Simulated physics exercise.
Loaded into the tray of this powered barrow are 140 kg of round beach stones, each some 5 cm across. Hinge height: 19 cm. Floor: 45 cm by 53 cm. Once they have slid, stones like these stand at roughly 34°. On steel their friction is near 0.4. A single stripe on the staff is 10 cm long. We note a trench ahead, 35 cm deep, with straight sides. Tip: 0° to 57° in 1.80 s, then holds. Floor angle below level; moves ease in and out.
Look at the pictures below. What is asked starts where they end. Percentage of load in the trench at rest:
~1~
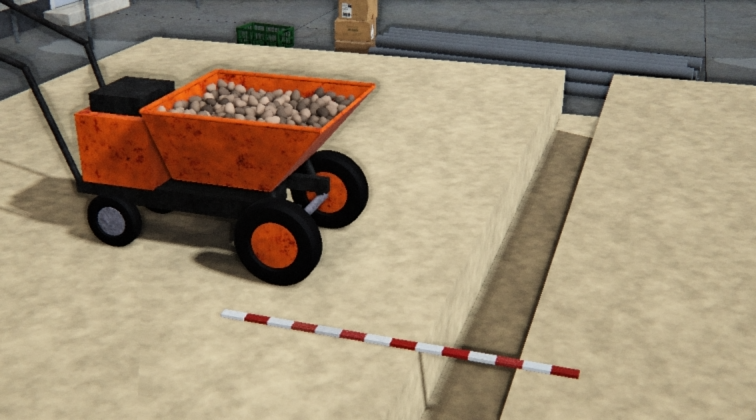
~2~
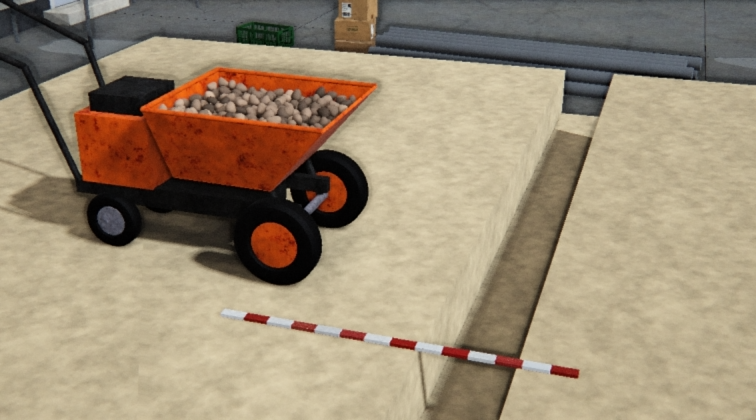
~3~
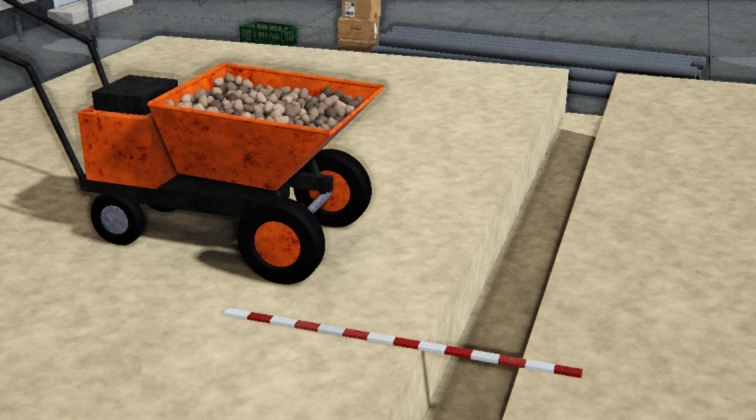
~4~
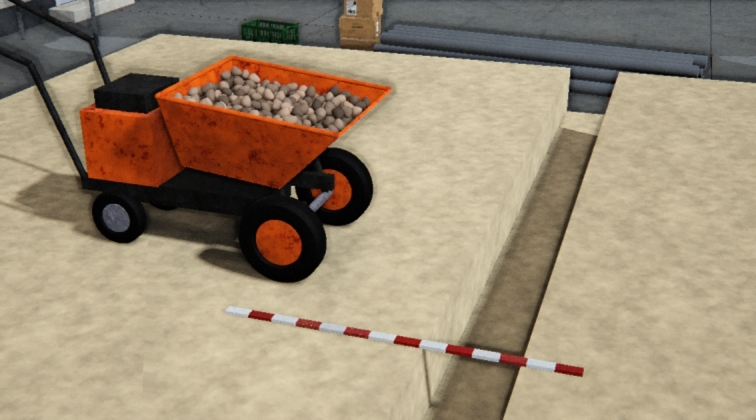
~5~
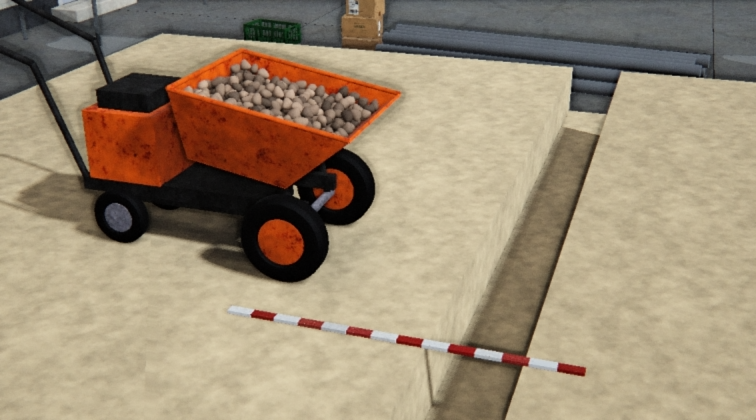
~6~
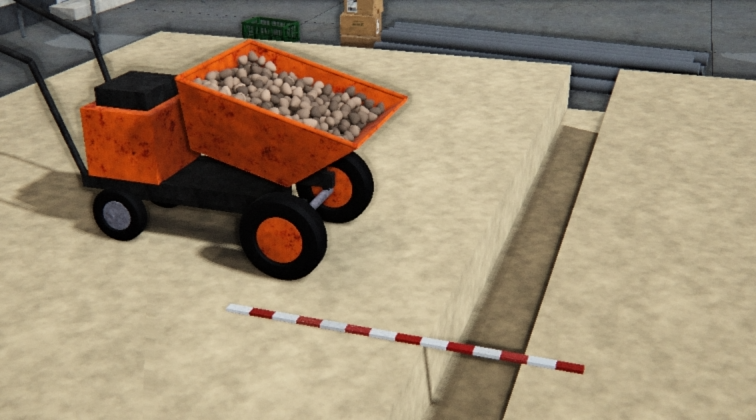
69 %.
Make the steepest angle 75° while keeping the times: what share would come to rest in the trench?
It comes out at about 85 percent.
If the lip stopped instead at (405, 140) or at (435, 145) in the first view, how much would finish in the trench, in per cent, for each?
Roughly 60 percent for the first, and 30 percent for the second.
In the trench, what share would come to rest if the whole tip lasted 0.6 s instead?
That works out at about 75 in a hundred.
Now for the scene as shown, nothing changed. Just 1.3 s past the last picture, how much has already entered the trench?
I'd say near 15 per cent at that time.
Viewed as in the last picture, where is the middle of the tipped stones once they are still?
Roughly at pixel (494, 328).
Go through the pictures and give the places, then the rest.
The tray is at 0°, its lip at (321, 131); the top of the load is at (248, 101), in the first picture.
The tray is at 1°, its lip at (323, 131); the top of the load is at (249, 100), in the second picture.
The tray is at 3°, its lip at (330, 133); the top of the load is at (235, 92), in the third picture.
The tray is at 6°, its lip at (339, 136); the top of the load is at (233, 84), in the fourth picture.
The tray is at 10°, its lip at (349, 141); the top of the load is at (242, 77), in the fifth picture.
The tray is at 15°, its lip at (357, 147); the top of the load is at (250, 68), in the sixth picture.
Then, 0.8 s after the last picture the floor is at 48°, 100 % in the tray; the foremost stones are at (407, 188).
Then, 1.3 s after the last picture the floor is at 57°, 75 % in the tray, 10 % short of the trench, 15 % in the trench; the foremost stones are at (524, 334).
Then, 1.6 s after the last picture the floor is at 57°, 50 % in the tray, 11 % short of the trench, 39 % in the trench; the foremost stones are at (530, 365).
Then, 3.6 s after the last picture the floor is at 57°, 16 % in the tray, 15 % short of the trench, 69 % in the trench; the foremost stones are at (534, 353).
